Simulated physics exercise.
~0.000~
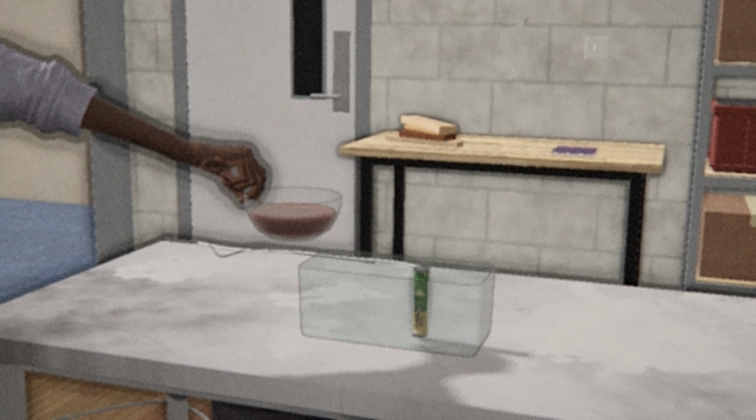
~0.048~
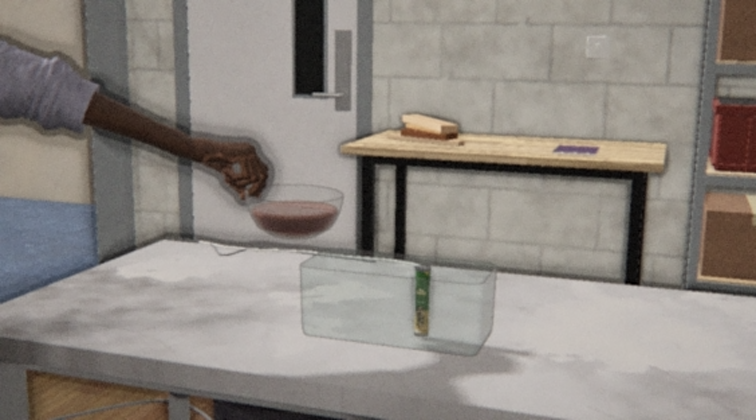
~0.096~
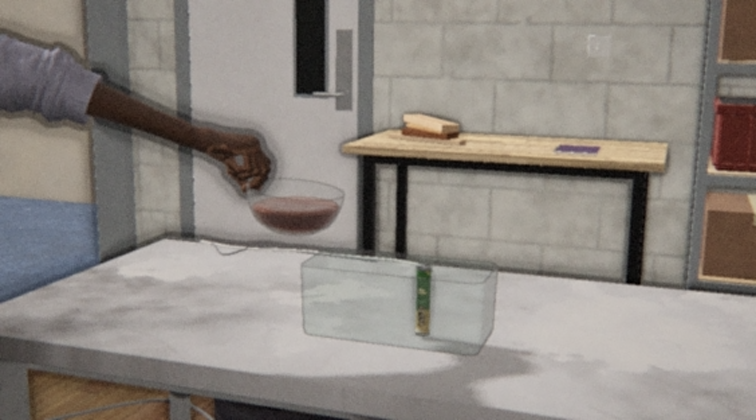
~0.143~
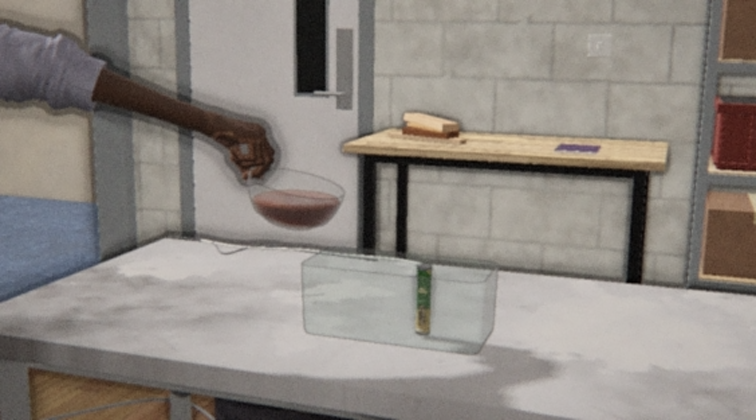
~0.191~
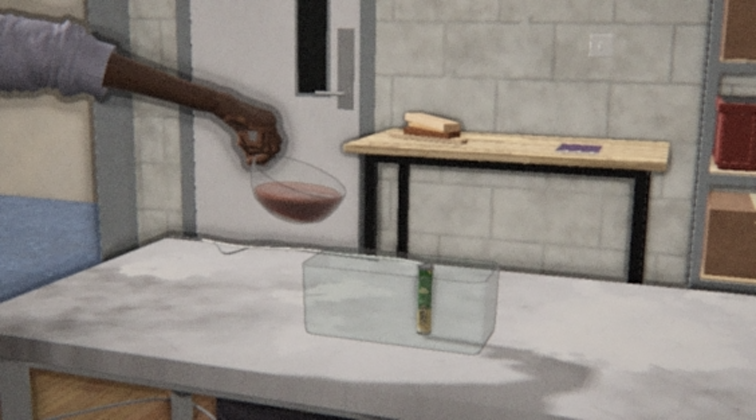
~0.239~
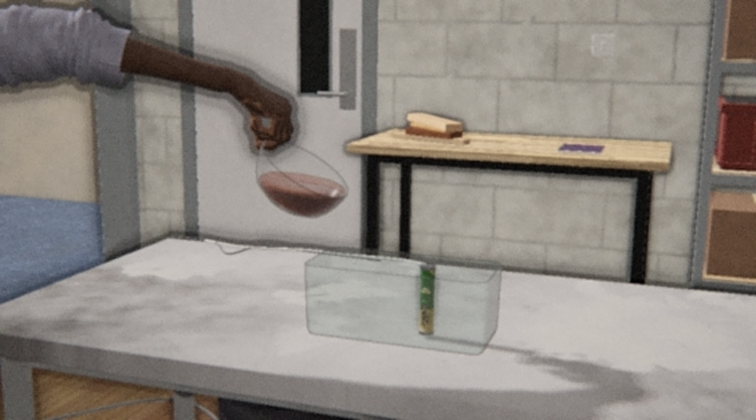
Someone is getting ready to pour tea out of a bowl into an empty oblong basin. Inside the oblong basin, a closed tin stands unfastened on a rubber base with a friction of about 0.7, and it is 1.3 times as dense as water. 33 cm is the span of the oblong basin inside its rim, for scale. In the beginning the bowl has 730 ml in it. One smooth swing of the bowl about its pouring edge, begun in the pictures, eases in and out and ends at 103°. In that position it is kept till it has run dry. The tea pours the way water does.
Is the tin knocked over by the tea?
Yes.
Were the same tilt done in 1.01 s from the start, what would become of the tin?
Outcome - the tin remains standing.
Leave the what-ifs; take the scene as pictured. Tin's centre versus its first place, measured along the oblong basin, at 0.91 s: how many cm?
Its middle sits about 3 cm from the start.
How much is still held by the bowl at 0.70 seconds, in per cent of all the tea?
0 per cent or so.
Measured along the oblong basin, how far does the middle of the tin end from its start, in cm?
About 4.0 cm.
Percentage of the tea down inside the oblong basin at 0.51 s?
Estimate - around 8 in a hundred parts.
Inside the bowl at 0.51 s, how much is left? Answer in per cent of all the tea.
Around 30 percent.
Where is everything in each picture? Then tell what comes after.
In the first frame, tilt 0°; pouring edge (339, 200); surface from (255, 207) to (336, 213); the oblong basin's rim runs from (312, 258) to (489, 276); the tin's top is at (422, 272).
In the second frame, tilt 1°; pouring edge (340, 199); surface from (256, 205) to (337, 211).
In the third frame, tilt 6°; pouring edge (341, 198); surface from (257, 201) to (338, 208).
In the fourth frame, tilt 13°; pouring edge (341, 197); surface from (258, 193) to (339, 202).
In the fifth frame, tilt 22°; pouring edge (342, 197); surface from (260, 184) to (341, 197).
In the sixth frame, tilt 32°; pouring edge (344, 198); surface from (265, 173) to (346, 192).
After 0.51 s the tilt is 93° and 30 per cent is still to pour; the tin stands where it began.
After 0.70 s the tilt is 103° and 0 per cent is still to pour; the tin leans 5°.
After 0.91 s the tilt is 103° and 0 per cent is still to pour; the tin leans 11°.
After 1.13 s the tilt is 103° and 0 per cent is still to pour; the tin lies on its side.
In the end the tin lies on its side.
